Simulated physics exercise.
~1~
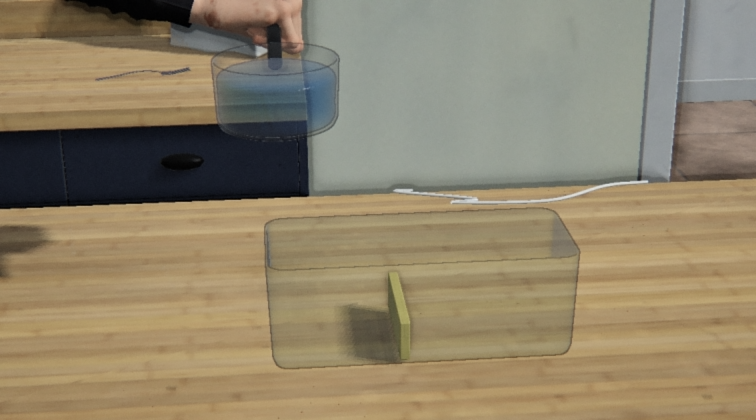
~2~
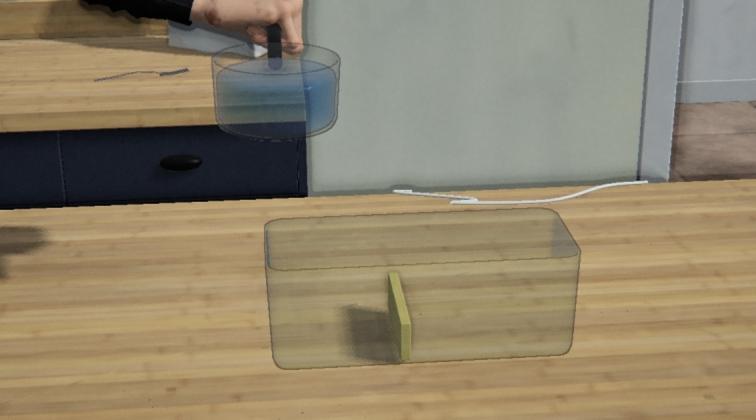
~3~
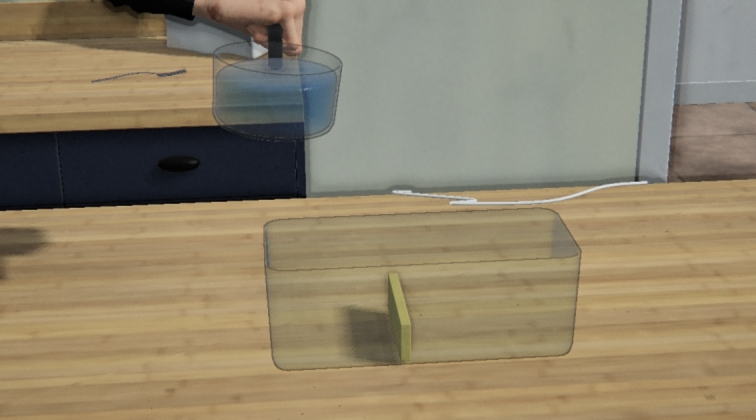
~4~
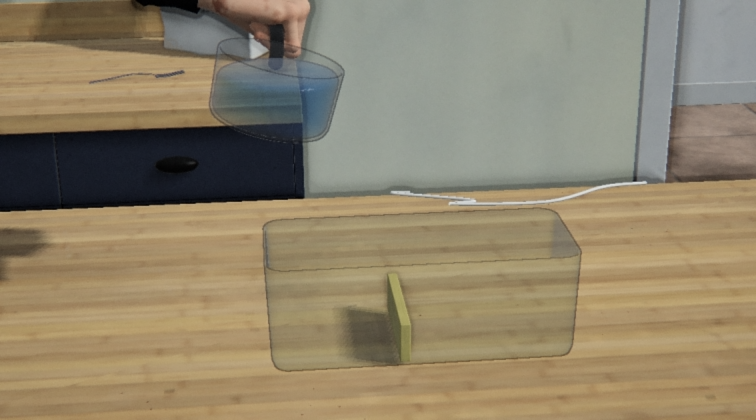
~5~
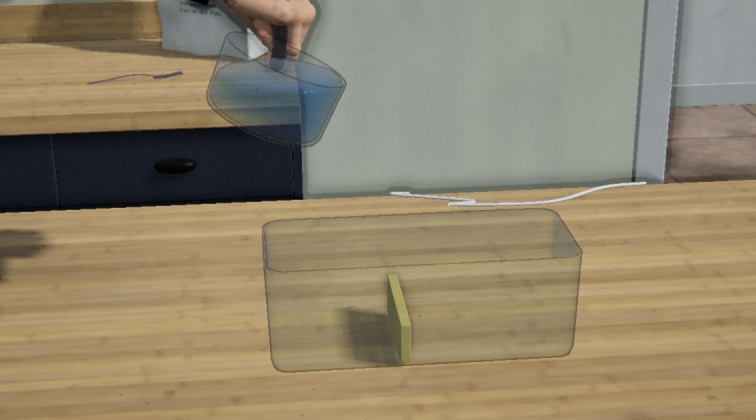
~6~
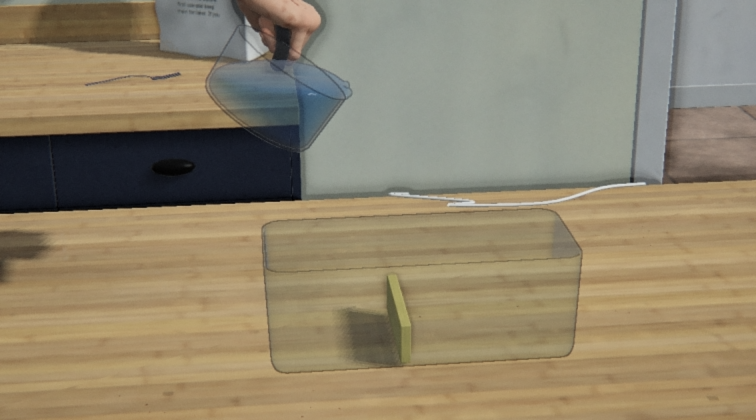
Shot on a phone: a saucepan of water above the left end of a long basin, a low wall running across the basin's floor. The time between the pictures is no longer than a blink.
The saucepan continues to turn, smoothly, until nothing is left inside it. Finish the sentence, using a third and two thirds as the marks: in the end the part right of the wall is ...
Between a third and two thirds of the whole.
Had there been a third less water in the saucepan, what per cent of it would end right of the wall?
Some 20 parts in a hundred.
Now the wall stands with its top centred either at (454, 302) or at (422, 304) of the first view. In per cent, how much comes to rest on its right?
About 15 per cent on the first try, and 15 per cent on the second.
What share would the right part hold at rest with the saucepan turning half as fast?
It works out near 65 %.
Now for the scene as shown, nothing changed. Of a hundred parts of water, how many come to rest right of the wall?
Share approx. 45 per cent.
A moment on, the saucepan is tipped on its side and 26 per cent is still to pour, 5 is left of the wall and 13 right of it.
Next, the saucepan is tipped right over and 6 per cent is still to pour, 40 is left of the wall and 45 right of it.
Then the saucepan is tipped right over and 1 per cent is still to pour, 49 is left of the wall and 44 right of it.
Later the saucepan is tipped right over and 0 per cent is still to pour, 52 is left of the wall and 45 right of it.
At rest 52 per cent lies left of the wall, 45 right of it and 2 outside.
